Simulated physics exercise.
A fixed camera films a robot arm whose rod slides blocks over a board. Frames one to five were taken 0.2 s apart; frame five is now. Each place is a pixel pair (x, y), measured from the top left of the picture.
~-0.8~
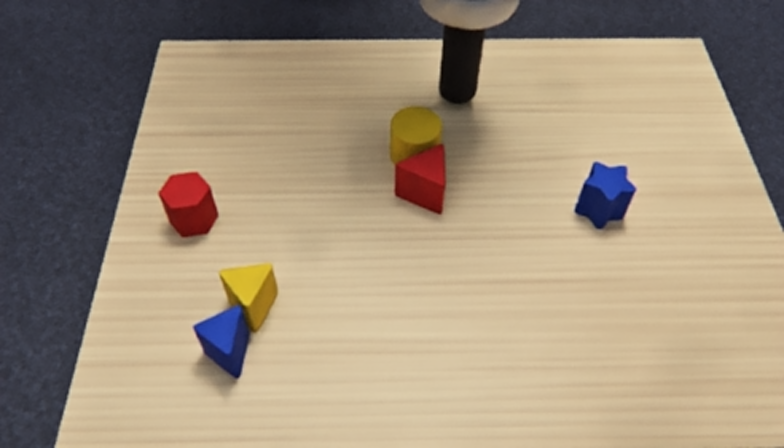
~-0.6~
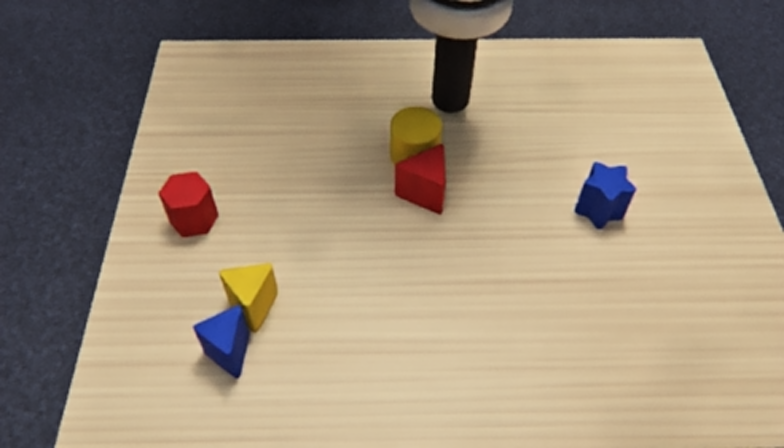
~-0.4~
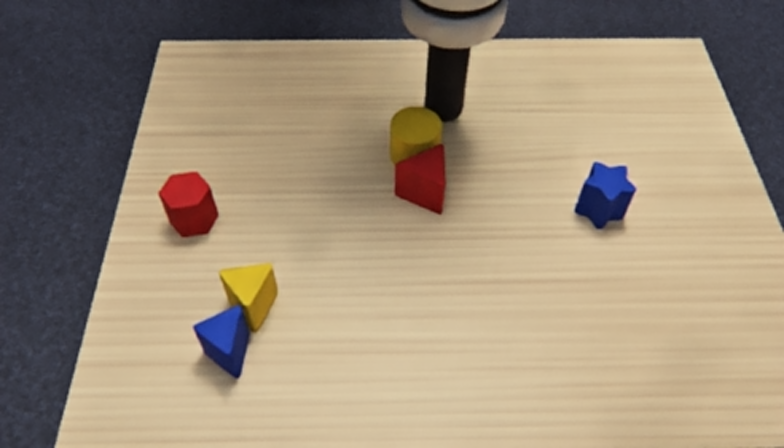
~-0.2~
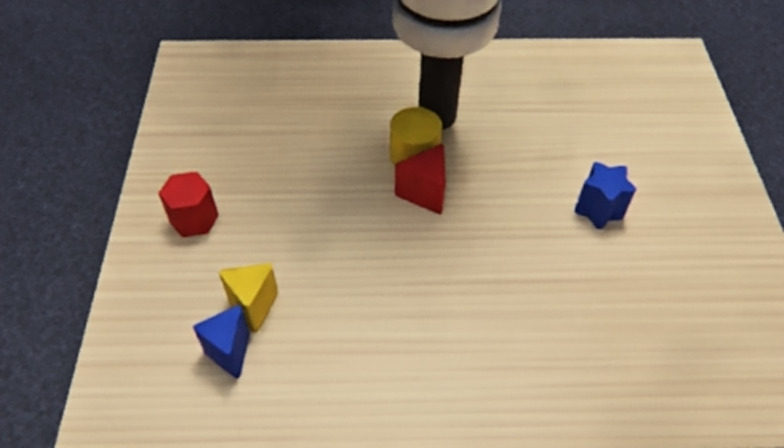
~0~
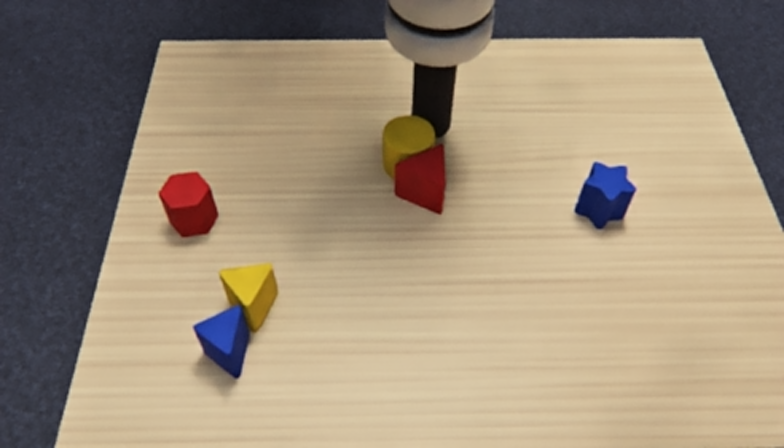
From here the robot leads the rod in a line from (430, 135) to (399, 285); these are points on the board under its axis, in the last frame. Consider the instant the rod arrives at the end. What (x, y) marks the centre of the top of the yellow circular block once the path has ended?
About (368, 171).
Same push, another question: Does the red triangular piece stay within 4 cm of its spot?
No.
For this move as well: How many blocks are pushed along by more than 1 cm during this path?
By the end, two blocks will have moved.
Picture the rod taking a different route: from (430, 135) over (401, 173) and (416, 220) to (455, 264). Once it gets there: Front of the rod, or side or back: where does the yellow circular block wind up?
The rod has lost it.
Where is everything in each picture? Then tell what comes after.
The first frame shows lower end of the rod (457, 92), tops of blocks, yellow circular block (416, 124), red triangular piece (427, 164).
The second frame shows rod (450, 101), blocks as before.
The third frame shows rod (443, 110), blocks as before.
The fourth frame shows rod (437, 118), blocks as before.
The fifth frame shows rod (431, 126), yellow circular block (409, 133), red triangular piece (427, 164).
On the path given first. One third of the way, rod (422, 173); yellow circular block (377, 163); red triangular piece (431, 181).
Two thirds of the way, rod (411, 223); yellow circular block (368, 171); red triangular piece (433, 232).
At the end, rod (399, 277); yellow circular block (368, 171); red triangular piece (443, 264), turned 45° anticlockwise.
